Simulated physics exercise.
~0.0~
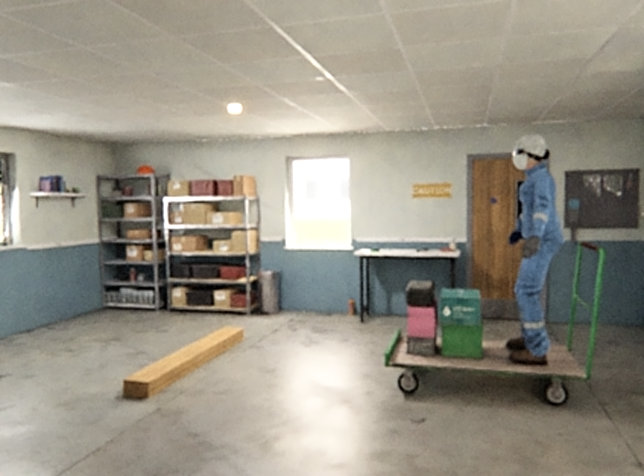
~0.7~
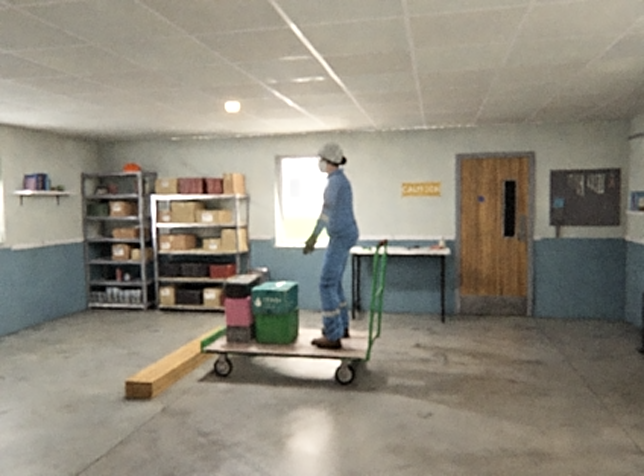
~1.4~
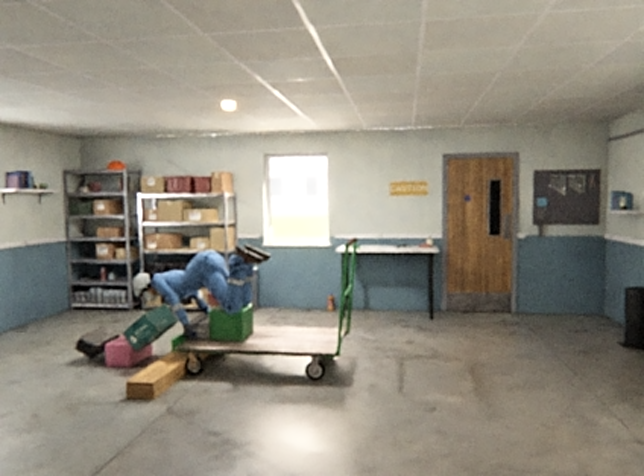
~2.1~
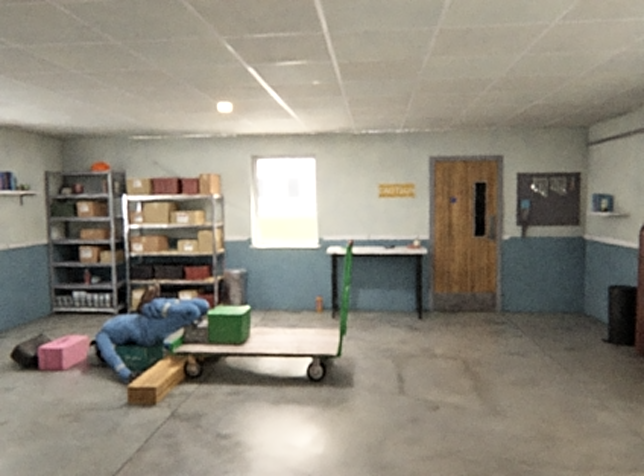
In a storeroom with blue and pale walls, seen from the side by a camera drifting slightly, stocked shelves stand at the back left and a wooden door at the right. A figure in blue overalls and a pale cap stands on a flat cart behind pink, black and green boxes. The cart rolls left towards a wooden beam on the floor and stops against it. The figure pitches forward headfirst over the front edge as boxes tumble off. Finally the figure lies slumped beyond the edge over a green box, the pink and black ones farther left, while another green box stays aboard.
